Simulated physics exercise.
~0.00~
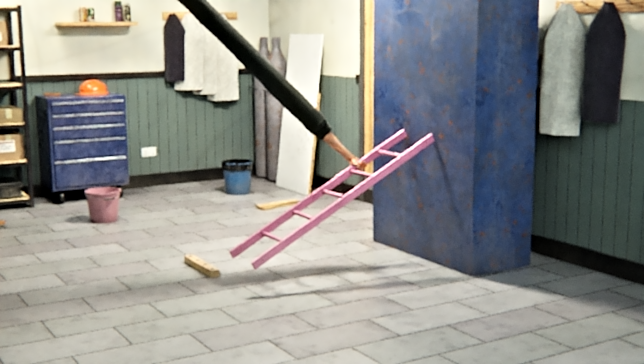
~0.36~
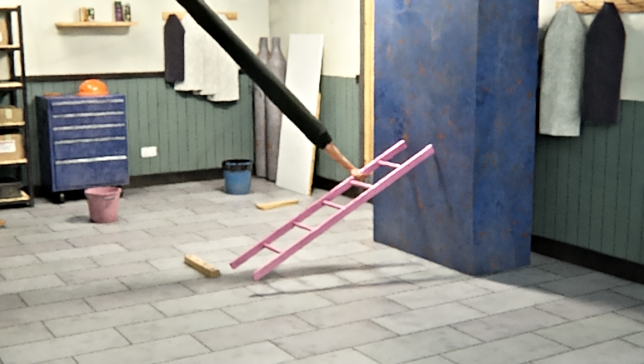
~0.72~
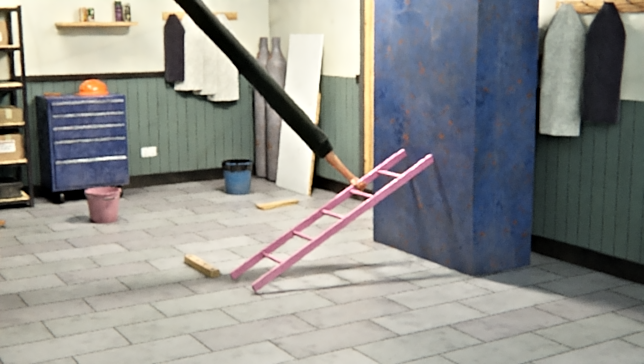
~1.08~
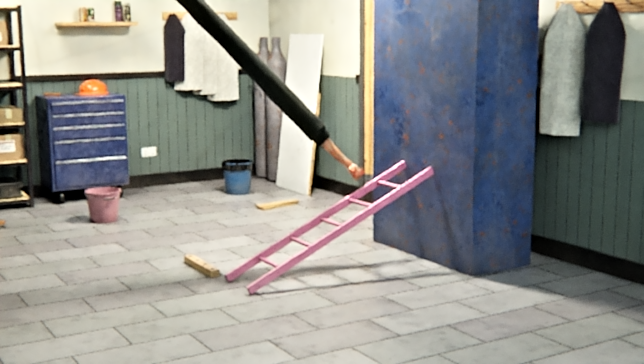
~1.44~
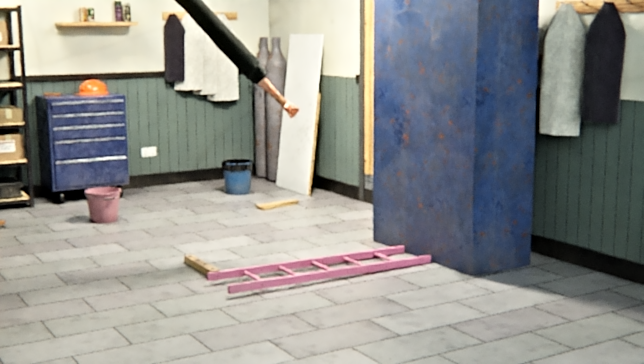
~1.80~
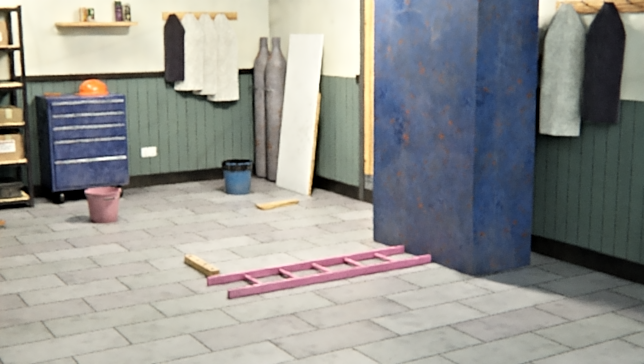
A pink ladder-like rack, held by a hand and leaned against a blue pillar, slid gradually lower until the hand let go and drew back, then it dropped and ended up lying flat on the tiled floor beside a strip of wood.
